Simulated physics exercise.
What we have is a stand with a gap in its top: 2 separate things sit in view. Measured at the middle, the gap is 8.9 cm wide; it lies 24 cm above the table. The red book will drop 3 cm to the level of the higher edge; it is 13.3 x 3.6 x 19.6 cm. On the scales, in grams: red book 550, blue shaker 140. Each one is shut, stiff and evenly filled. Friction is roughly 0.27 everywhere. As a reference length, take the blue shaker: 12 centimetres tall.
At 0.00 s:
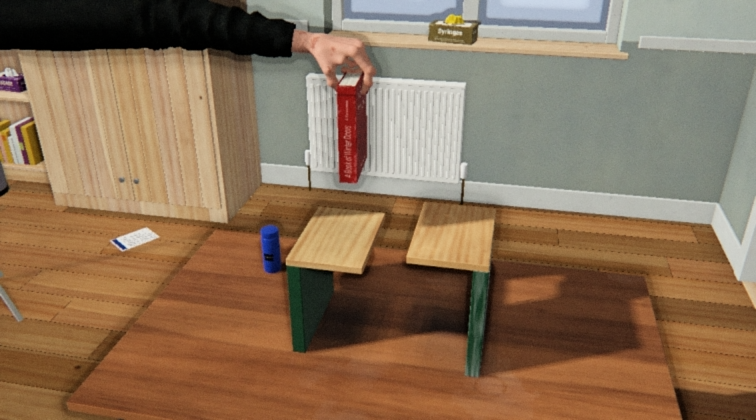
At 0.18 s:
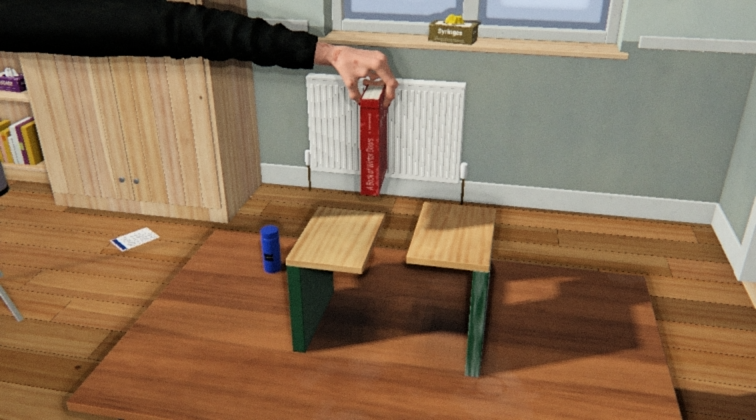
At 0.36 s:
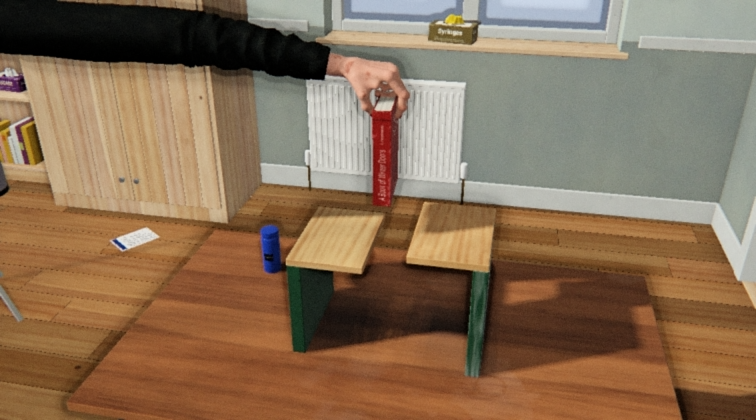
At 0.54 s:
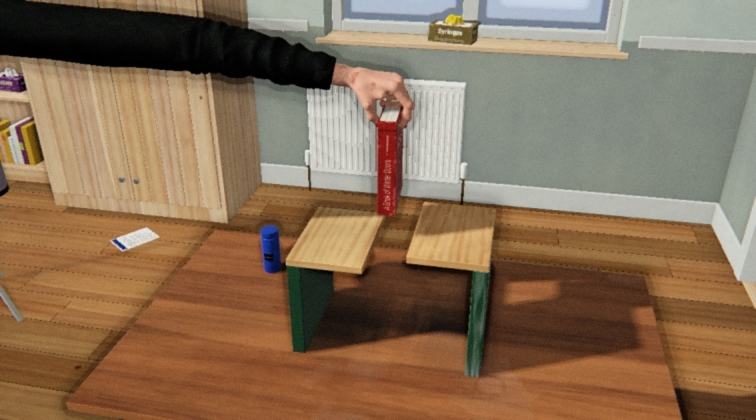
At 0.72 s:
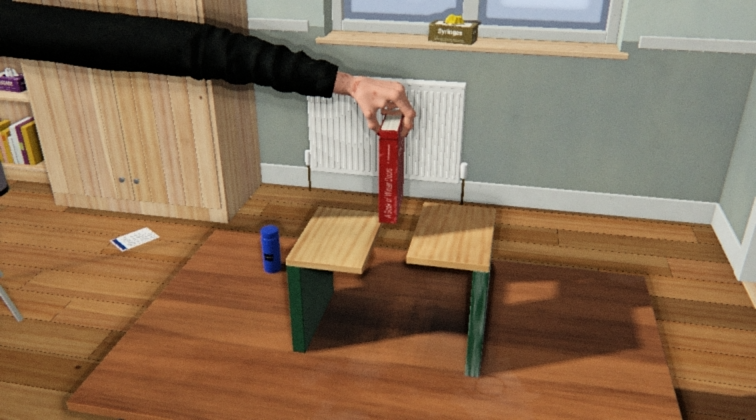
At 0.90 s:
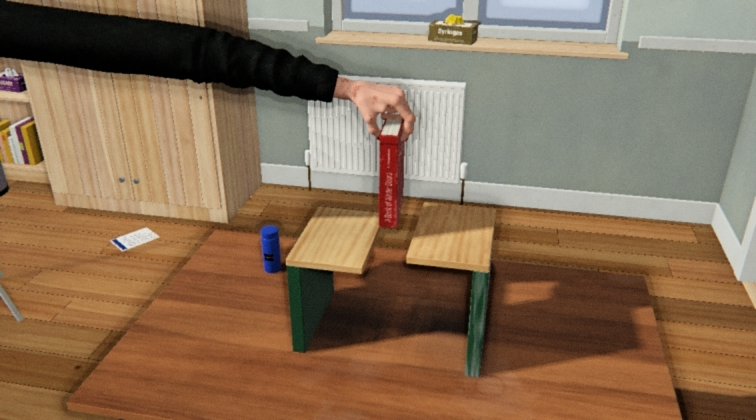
A hand lowers a red book rightward and down toward the gap between two wooden boards.
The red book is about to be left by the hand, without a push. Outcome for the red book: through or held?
Through.
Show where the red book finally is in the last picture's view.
It comes to rest around (391, 295).
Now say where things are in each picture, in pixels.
In the first frame, 12 cm from its drop point; red book (353, 124); blue shaker (271, 250).
In the second frame, 8 cm from its drop point; red book (375, 136); blue shaker (271, 250).
In the third frame, 5 cm from its drop point; red book (386, 147); blue shaker (271, 250).
In the fourth frame, 3 cm from its drop point; red book (391, 157); blue shaker (271, 250).
In the fifth frame, 1 cm from its drop point; red book (392, 165); blue shaker (271, 250).
In the sixth frame, poised above the slot; red book (392, 169); blue shaker (271, 250).
Around 1.10 s, red book shifted 5 cm near (392, 191).
Around 1.20 s, red book shifted 20 cm near (391, 253).
Around 1.30 s, red book shifted 31 cm near (391, 294).
Finally (1.9 s), not toppled but over 4 cm from the start, red book; blue shaker still in place (within 4 cm). Final places as that camera would see them, red book near (391, 295). The book goes down the gap.
